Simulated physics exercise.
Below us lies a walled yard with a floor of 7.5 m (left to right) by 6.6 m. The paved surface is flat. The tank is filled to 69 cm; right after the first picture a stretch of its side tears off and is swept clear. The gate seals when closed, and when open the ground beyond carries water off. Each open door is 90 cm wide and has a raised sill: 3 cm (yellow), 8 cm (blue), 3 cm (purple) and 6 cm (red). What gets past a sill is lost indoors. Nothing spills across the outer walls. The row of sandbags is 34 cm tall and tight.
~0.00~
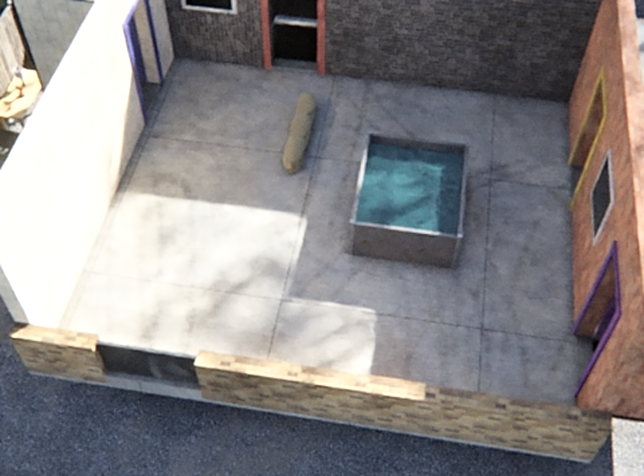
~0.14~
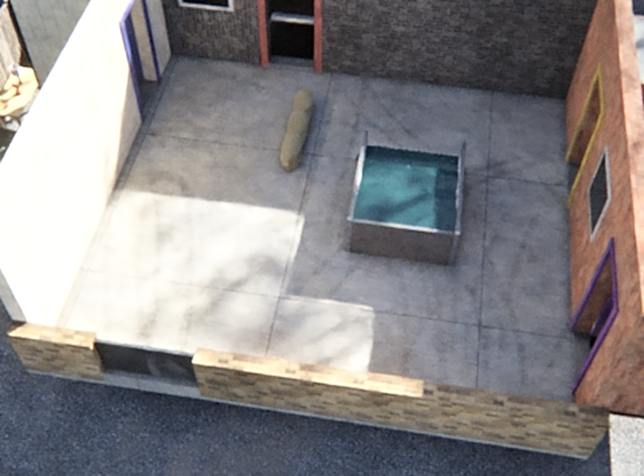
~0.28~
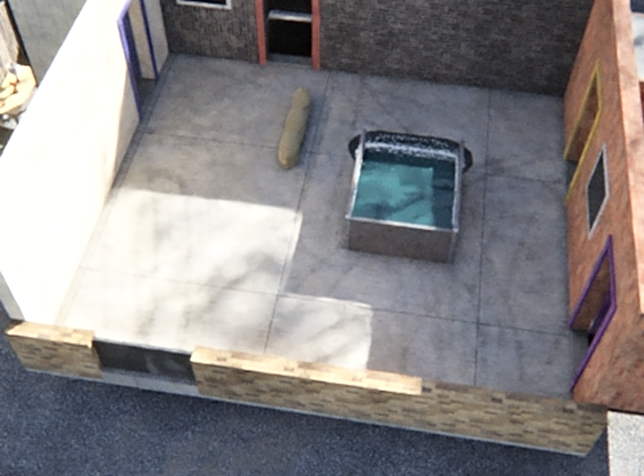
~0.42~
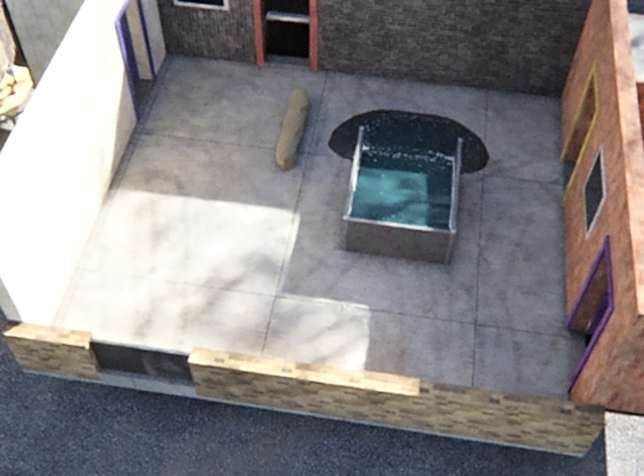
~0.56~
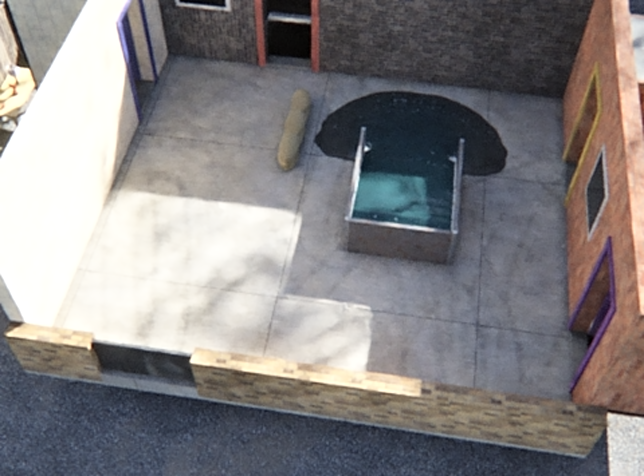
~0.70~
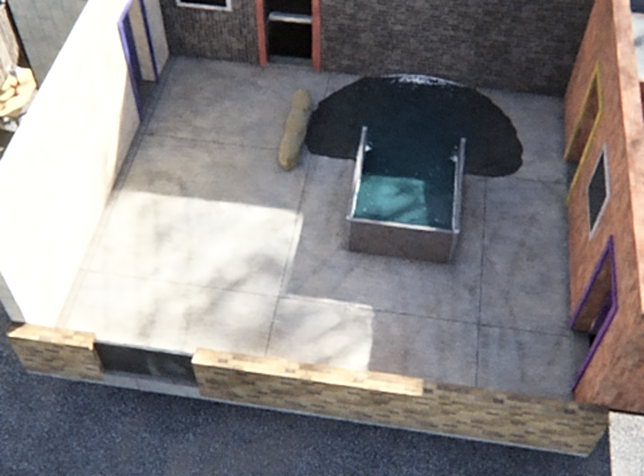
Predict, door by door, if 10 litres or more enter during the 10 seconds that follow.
Within that time: At the yellow door it goes over the limit; at the blue door it passes the limit; at the purple door it goes over the limit; at the red door it goes over the limit.
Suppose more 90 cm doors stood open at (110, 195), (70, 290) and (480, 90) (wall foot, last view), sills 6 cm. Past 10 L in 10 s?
In turn: Under, not over, past it.
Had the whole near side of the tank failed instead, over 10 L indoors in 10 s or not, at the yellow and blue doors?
Then: Yellow under, blue not over.
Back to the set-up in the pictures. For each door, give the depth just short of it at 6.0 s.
Depths in cm: Yellow 6, blue 9, purple 3, red 6.
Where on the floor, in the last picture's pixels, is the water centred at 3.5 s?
Near (397, 134).
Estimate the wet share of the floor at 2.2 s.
Near 25 per cent is wet.
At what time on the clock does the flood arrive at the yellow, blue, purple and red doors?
Arrival: Yellow 2.2 s, blue 2.8 s, purple 4.0 s, red 1.3 s.
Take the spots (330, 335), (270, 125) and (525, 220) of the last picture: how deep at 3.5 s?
About 0, 1 and 3 cm.
After 1.4 s water covers 20 % of the floor and is deepest (40 cm) near (412, 85); yellow door not reached, blue door not reached, purple door not reached, red door 7 cm at the sill, 0 L in.
After 2.2 s water covers 25 % of the floor and is deepest (42 cm) near (559, 101); yellow door 1 cm at the sill, 0 L in, blue door not reached, purple door not reached, red door 14 cm at the sill, 11 L in.
After 3.5 s water covers 40 % of the floor and is deepest (24 cm) near (559, 101); yellow door 8 cm at the sill, 7 L in, blue door 17 cm at the sill, 11 L in, purple door not reached, red door 10 cm at the sill, 33 L in.
After 6.0 s water covers 70 % of the floor and is deepest (12 cm) near (500, 416); yellow door 6 cm at the sill, 36 L in, blue door 9 cm at the sill, 44 L in, purple door 3 cm at the sill, 0 L in, red door 6 cm at the sill, 46 L in.
After 10.0 s water covers 95 % of the floor and is deepest (8 cm) near (241, 378); yellow door 4 cm at the sill, 50 L in, blue door 4 cm at the sill, 46 L in, purple door 7 cm at the sill, 30 L in, red door 3 cm at the sill, 47 L in.
